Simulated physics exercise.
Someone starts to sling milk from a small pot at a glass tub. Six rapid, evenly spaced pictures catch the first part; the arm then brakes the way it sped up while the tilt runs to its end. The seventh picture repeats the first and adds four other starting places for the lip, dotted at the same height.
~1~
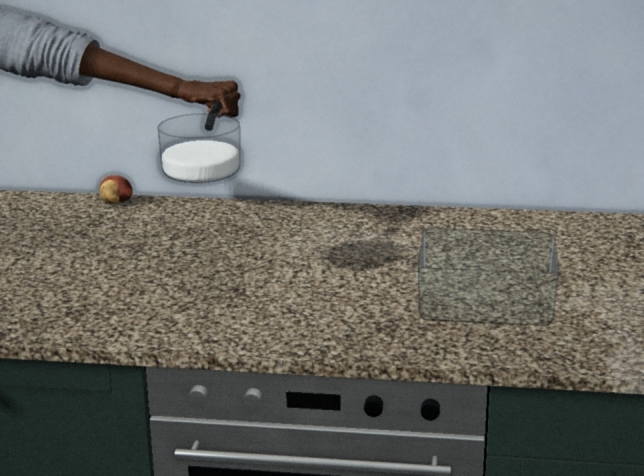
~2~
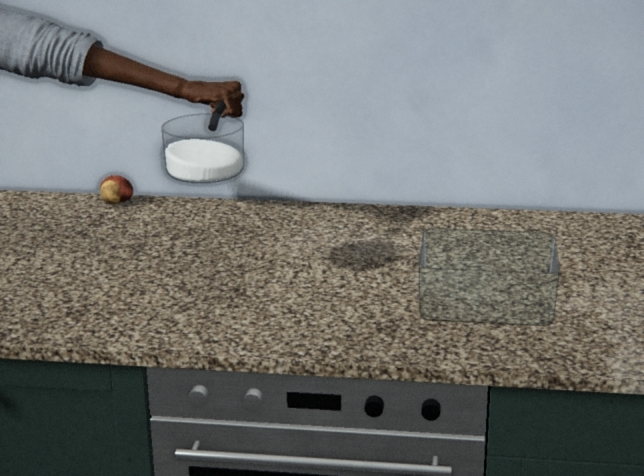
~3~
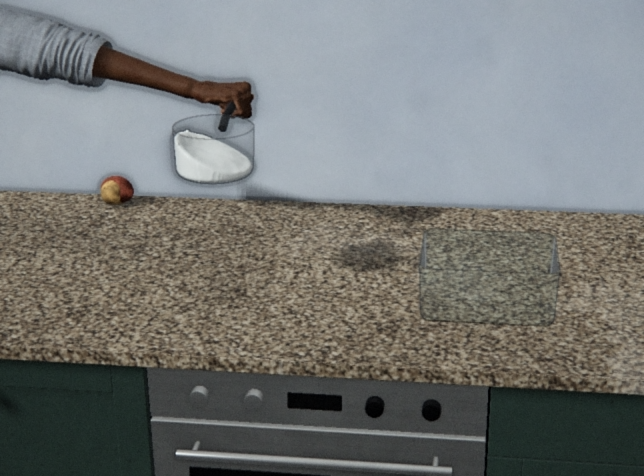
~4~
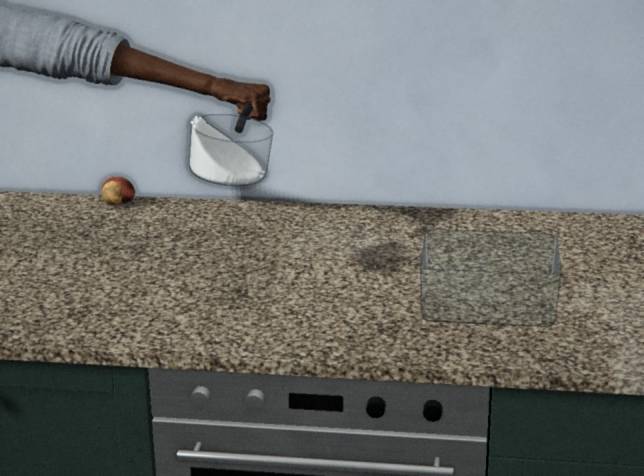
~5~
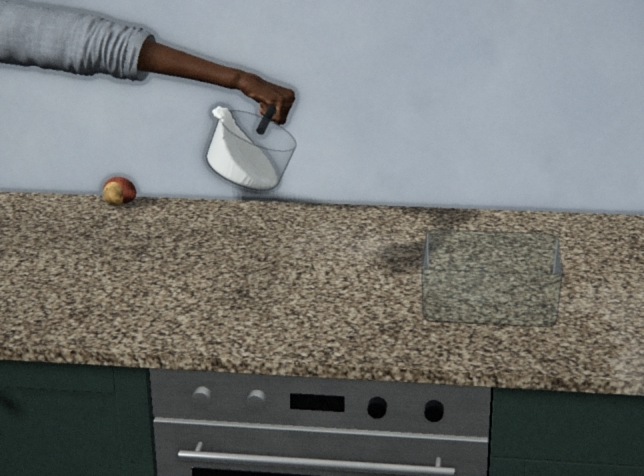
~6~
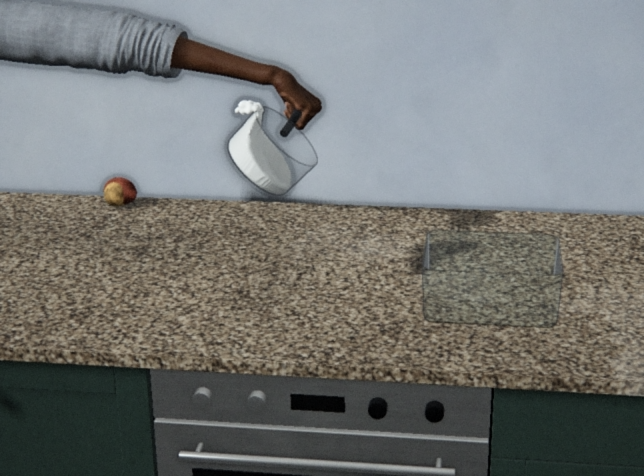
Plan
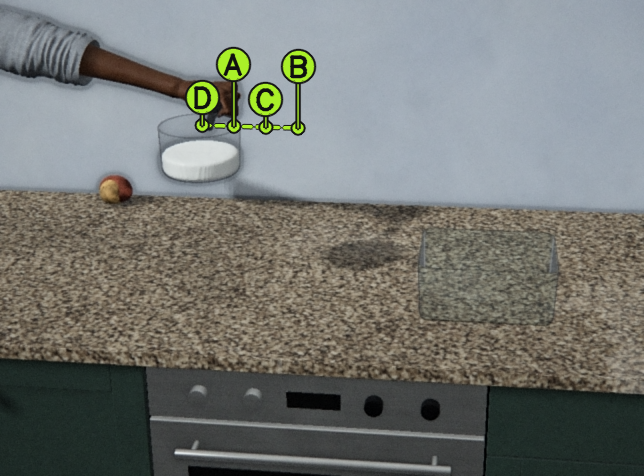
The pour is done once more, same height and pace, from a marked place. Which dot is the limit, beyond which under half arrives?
It is C.
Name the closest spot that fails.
That is spot A.
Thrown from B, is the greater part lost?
No, not at all.
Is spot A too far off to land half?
Yes, it does.
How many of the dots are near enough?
Two.
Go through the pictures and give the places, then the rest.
In the first frame, upright, lip at (237, 126); tub from (419, 317) to (553, 324); nothing has left yet.
In the second frame, upright, lip at (241, 126); nothing has left yet.
In the third frame, upright, lip at (252, 128); nothing has left yet.
In the fourth frame, tipped about 8°, lip at (271, 134); nothing has left yet.
In the fifth frame, tipped about 23°, lip at (295, 146); milk is over the rim, down to (226, 116).
In the sixth frame, tipped about 43°, lip at (316, 162); milk is over the rim, down to (237, 111).
In lime, A at (233, 126); B at (298, 128); C at (265, 127); D at (202, 125).
For spot A, about 33 % lands in the tub, 59 % falls short and 8 % goes beside or beyond.
For spot B, about 82 % lands in the tub, 8 % falls short and 11 % goes beside or beyond.
For spot C, about 65 % lands in the tub, 22 % falls short and 13 % goes beside or beyond.
For spot D, about 9 % lands in the tub, 86 % falls short and 5 % goes beside or beyond.
